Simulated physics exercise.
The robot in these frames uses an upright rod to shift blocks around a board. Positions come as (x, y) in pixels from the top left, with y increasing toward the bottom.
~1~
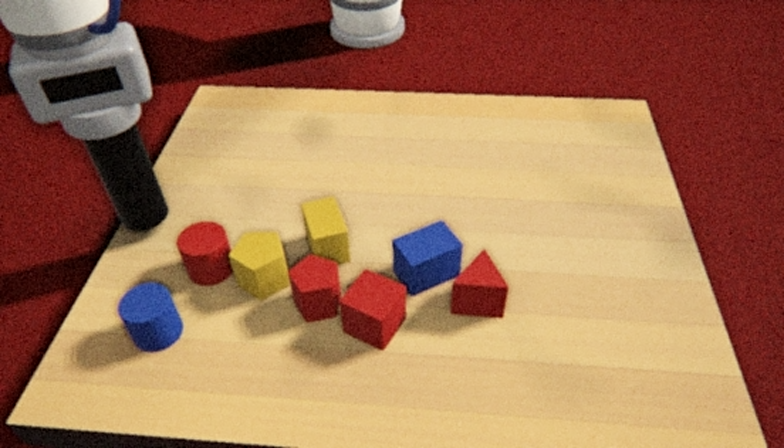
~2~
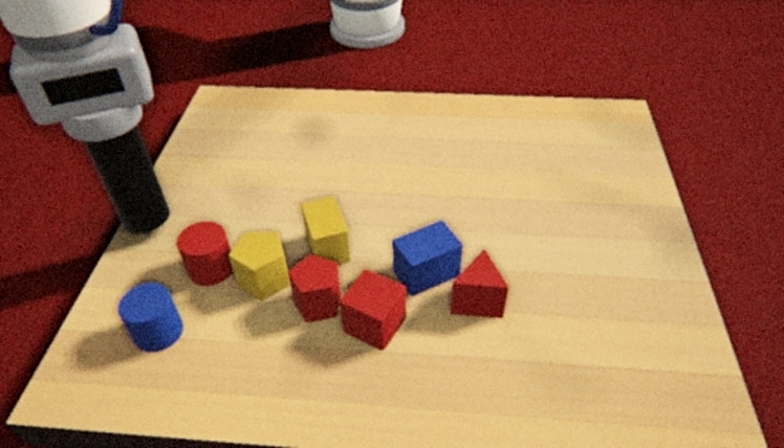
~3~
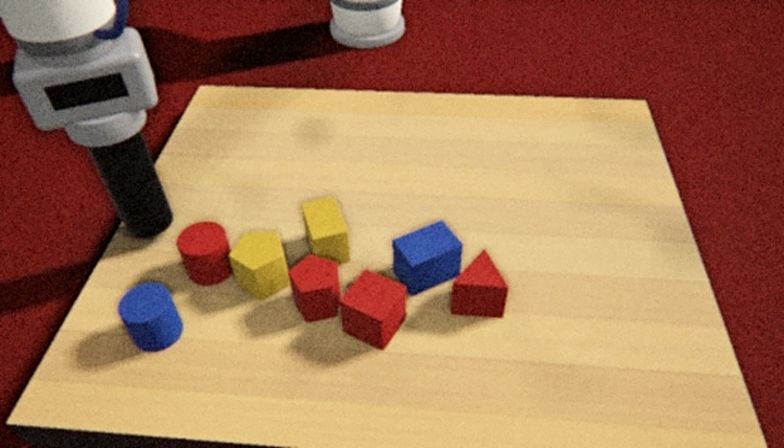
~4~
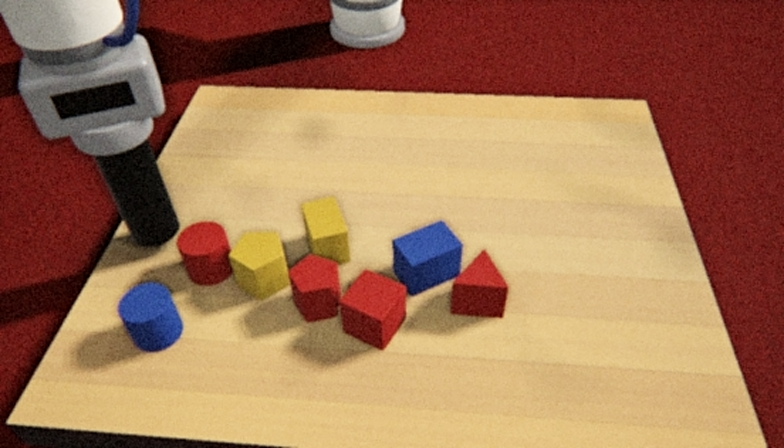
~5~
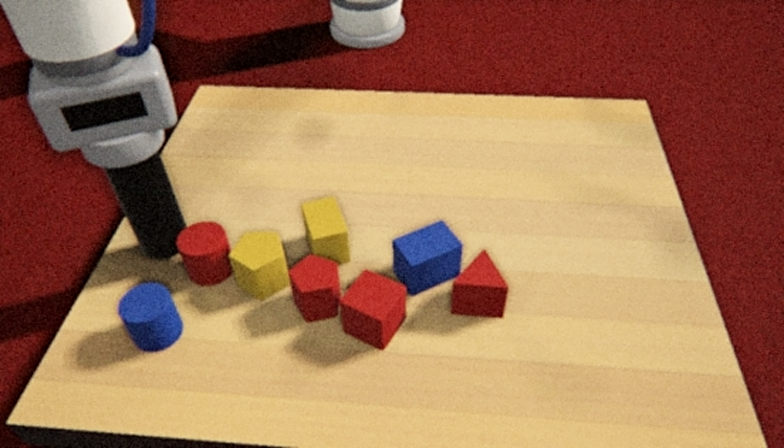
A pale wooden board lies on a deep red surface, seen from above at an angle by a camera that stays still. A blue cylinder, a red cylinder and two yellow blocks sit toward the left, with red blocks and a blue one nearer the middle, while a grey-and-white robot arm holds a black rod at upper left. The rod barely moves at first, then slides slightly down and right, close beside the red cylinder, while the blocks stay still.
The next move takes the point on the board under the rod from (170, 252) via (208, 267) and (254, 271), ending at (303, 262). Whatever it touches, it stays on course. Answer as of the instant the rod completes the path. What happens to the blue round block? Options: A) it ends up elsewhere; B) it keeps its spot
B.
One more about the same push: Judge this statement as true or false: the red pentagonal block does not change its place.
That claim is false.
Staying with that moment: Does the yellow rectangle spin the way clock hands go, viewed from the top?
No - that is not the case.
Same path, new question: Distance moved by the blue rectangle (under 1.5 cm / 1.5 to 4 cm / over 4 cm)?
It gets moved under 1.5 cm.
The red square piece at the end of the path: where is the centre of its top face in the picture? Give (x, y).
About (433, 323).
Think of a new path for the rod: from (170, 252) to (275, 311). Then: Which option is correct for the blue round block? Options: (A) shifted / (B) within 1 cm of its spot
B - within 1 cm of its spot.
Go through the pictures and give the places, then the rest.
The first picture shows rod tip (146, 216); block tops, blue round block (144, 302); red round block (201, 237); yellow pentagonal block (257, 248); red pentagonal block (313, 273); yellow rectangle (324, 217); red square piece (373, 294); blue rectangle (427, 242).
The second picture shows rod (147, 217); blocks unchanged.
The third picture shows rod (150, 222); blocks unchanged.
The fourth picture shows rod (156, 230); blocks unchanged.
The fifth picture shows rod (166, 242); blue round block (144, 302); red round block (201, 237); yellow pentagonal block (257, 248); red pentagonal block (313, 273); yellow rectangle (324, 217); red square piece (373, 294); blue rectangle (427, 242).
On the path given first. One third of the way, rod (205, 257); red round block (238, 252); yellow pentagonal block (287, 254), turned 15° anticlockwise; red pentagonal block (320, 275).
Two thirds of the way, rod (251, 261); red round block (288, 256); yellow pentagonal block (336, 262); red pentagonal block (357, 293); yellow rectangle (327, 216), turned 10° anticlockwise; red square piece (403, 305), turned 15° anticlockwise.
At the end, rod (301, 252); blue round block in place; red round block (334, 254); yellow pentagonal block (377, 271), turned 15° clockwise; red pentagonal block (384, 309), turned 25° clockwise; yellow rectangle (336, 213), turned 30° anticlockwise; red square piece (433, 323); blue rectangle in place.
